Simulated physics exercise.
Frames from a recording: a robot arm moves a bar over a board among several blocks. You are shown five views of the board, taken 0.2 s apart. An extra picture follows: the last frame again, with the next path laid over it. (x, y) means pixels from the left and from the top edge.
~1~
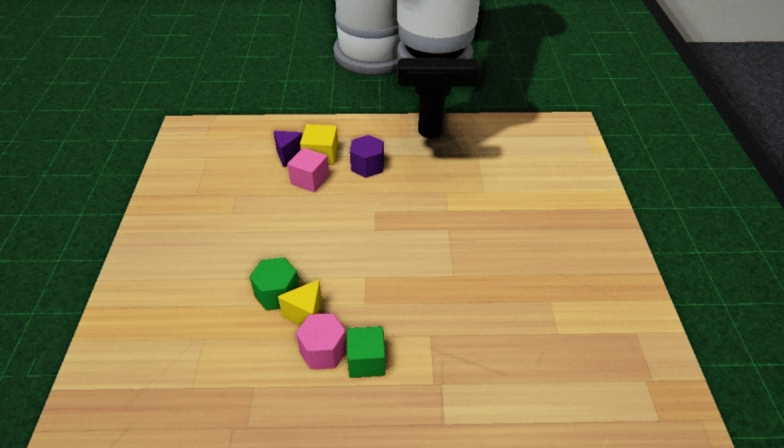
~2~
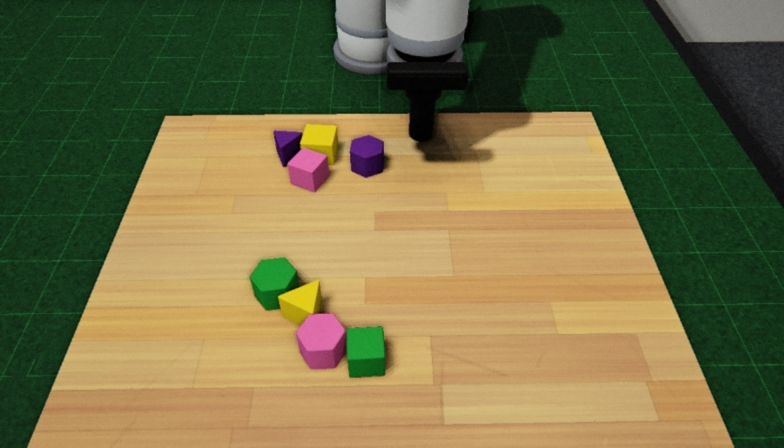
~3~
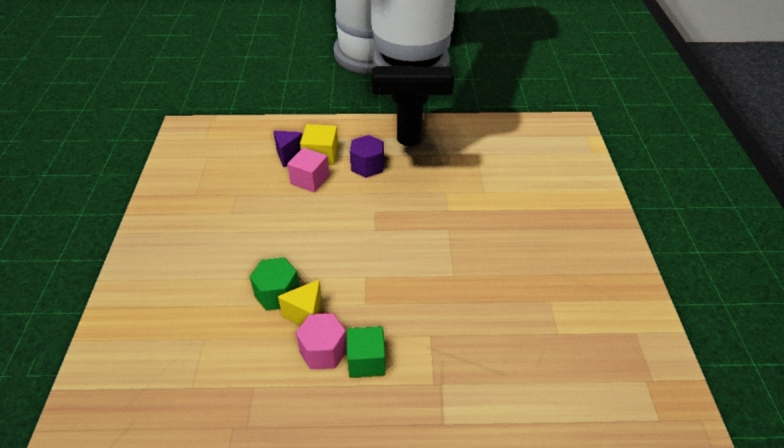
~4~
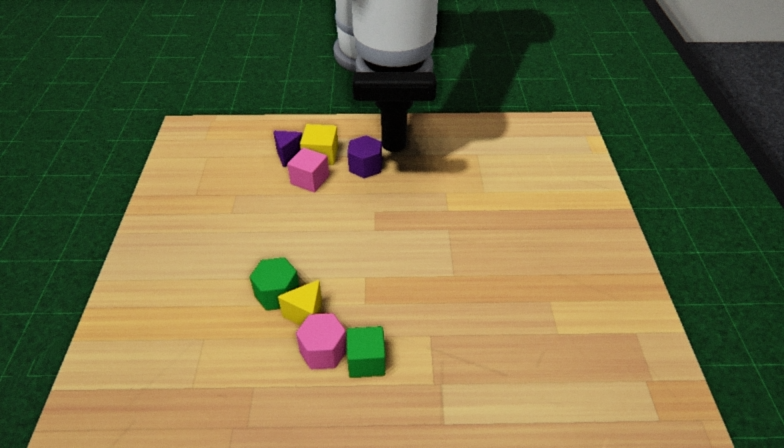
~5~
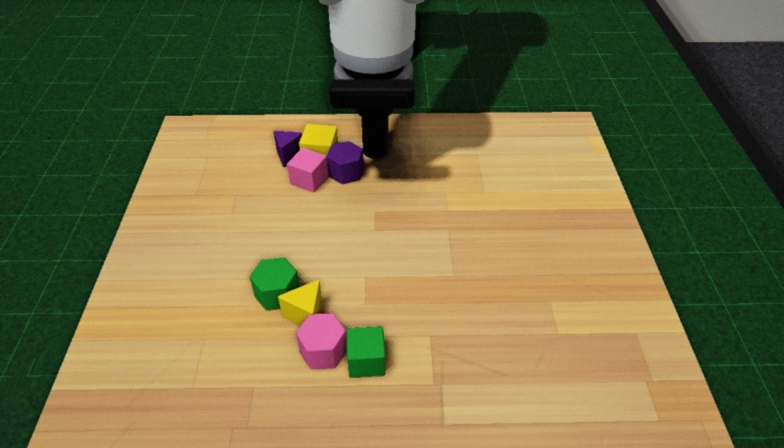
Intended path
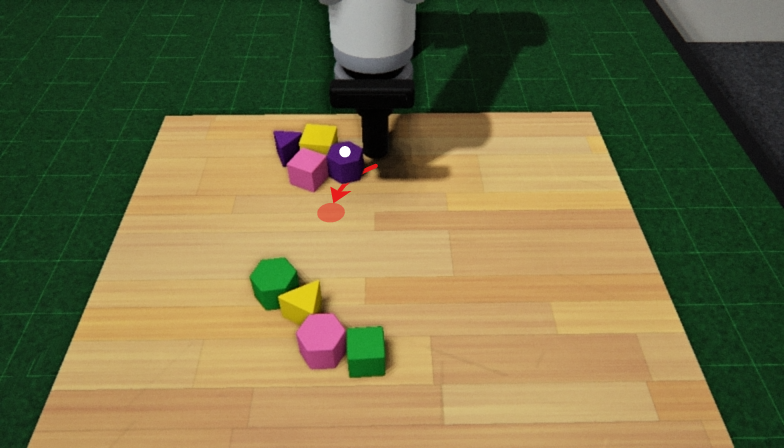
In this clip, a robot arm moves a black bar leftward along the far edge of a wooden board, pushing a purple six-sided block a short way left, up beside the pink and yellow square pieces, while the other blocks remain still.
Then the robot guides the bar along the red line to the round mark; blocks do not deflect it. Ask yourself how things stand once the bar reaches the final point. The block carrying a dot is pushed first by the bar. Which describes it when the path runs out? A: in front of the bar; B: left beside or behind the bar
B (left beside or behind the bar)
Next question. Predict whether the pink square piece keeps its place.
The pink square piece changes place.
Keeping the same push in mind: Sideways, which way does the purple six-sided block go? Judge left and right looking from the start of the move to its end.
Answer: Rightward.
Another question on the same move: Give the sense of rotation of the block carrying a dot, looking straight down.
From above, it turns clockwise.
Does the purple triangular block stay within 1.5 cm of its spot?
I'd say yes.
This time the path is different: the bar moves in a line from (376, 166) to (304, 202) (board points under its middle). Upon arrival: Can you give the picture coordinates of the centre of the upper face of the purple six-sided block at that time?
It ends at (273, 172).
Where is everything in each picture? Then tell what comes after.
In the first frame, bar's lower end (430, 131); purple triangular block (286, 136); pink square piece (307, 159); yellow square piece (319, 134); purple six-sided block (367, 145).
In the second frame, bar (421, 135); blocks still.
In the third frame, bar (409, 139); blocks still.
In the fourth frame, bar (394, 145); purple six-sided block (365, 146).
In the fifth frame, bar (376, 151); purple triangular block (286, 136); pink square piece (307, 159); yellow square piece (318, 134); purple six-sided block (345, 152).
Drawn move, from (376, 166) over (354, 177) and (338, 193) to (331, 212); the dot is on the purple six-sided block.
What follows on the original path. Halfway along, bar (343, 170); purple triangular block (284, 135); pink square piece (272, 165), turned 15° clockwise; yellow square piece (314, 136), turned 30° clockwise; purple six-sided block (310, 166), turned 20° clockwise.
At the end, bar (330, 198); purple triangular block (284, 135); pink square piece (271, 164); yellow square piece (314, 136), turned 30° clockwise; purple six-sided block (304, 172), turned 60° clockwise.
